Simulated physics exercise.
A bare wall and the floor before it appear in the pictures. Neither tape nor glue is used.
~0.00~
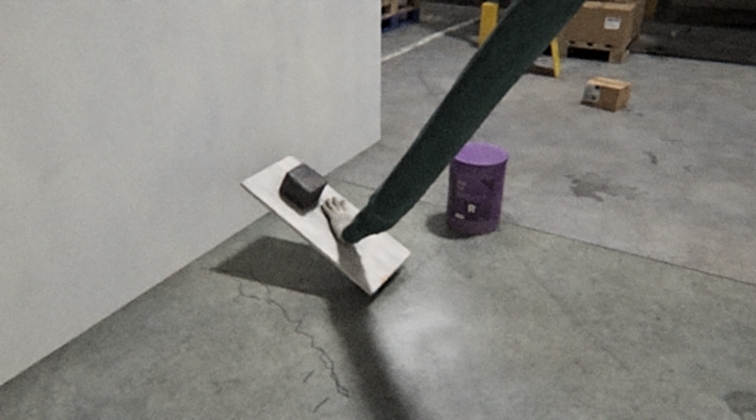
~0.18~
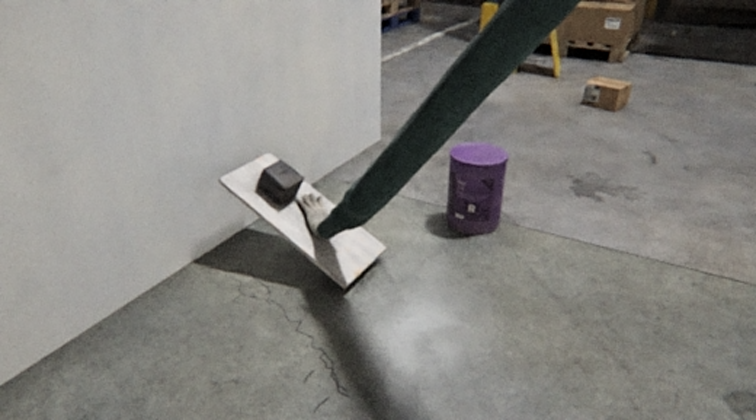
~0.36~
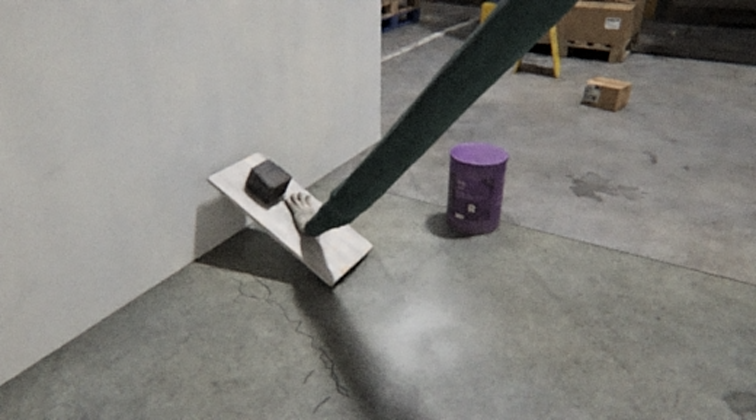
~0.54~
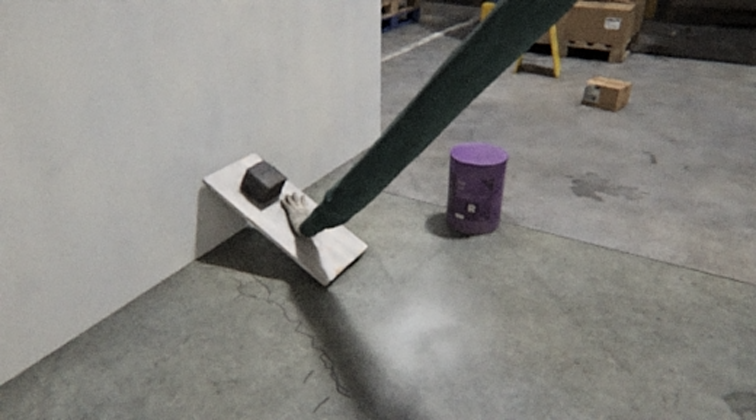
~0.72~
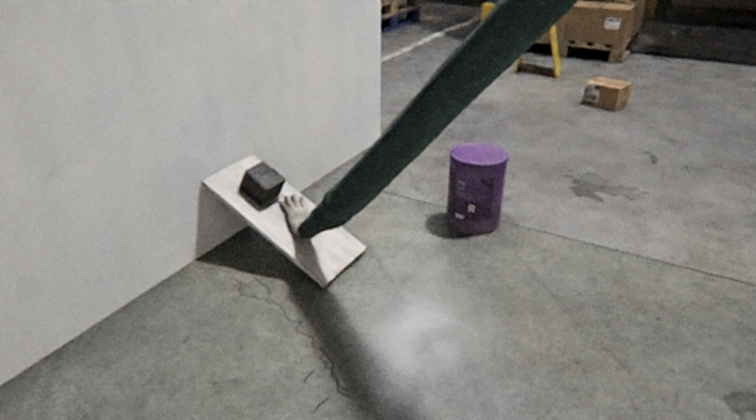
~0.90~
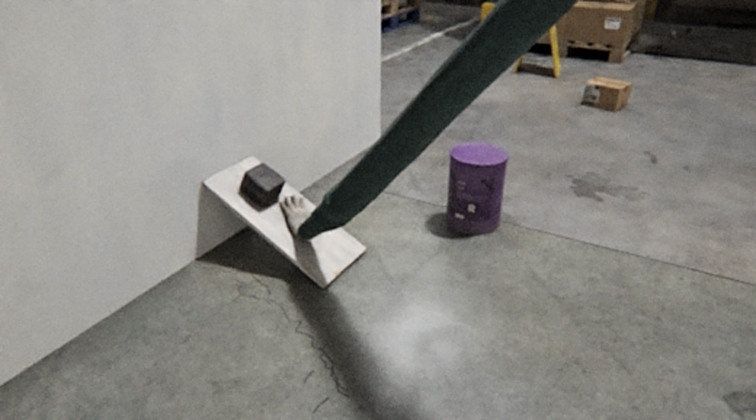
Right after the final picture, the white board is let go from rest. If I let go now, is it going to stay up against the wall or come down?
Ends up lower.
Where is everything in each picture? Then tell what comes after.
On its way; white board (328, 220); purple pail (476, 188), in the first picture.
On its way; white board (304, 216); purple pail (476, 188), in the second picture.
On its way; white board (292, 214); purple pail (476, 188), in the third picture.
On its way; white board (287, 215); purple pail (476, 188), in the fourth picture.
Propped up under the hand; white board (286, 216); purple pail (476, 188), in the fifth picture.
Propped up under the hand; white board (286, 217); purple pail (476, 188), in the sixth picture.
Around 1.10 s, white board sunk by 6° near (289, 225).
Around 1.20 s, white board sunk by 24° near (296, 247).
Around 1.30 s, white board sunk by 29° near (297, 246).
Around 1.40 s, white board sunk by 28° near (298, 252).
Finally (2.2 s), moved from the start, white board; purple pail still in place. Final places as the last picture's camera would see them, white board near (298, 252). The board slides down.
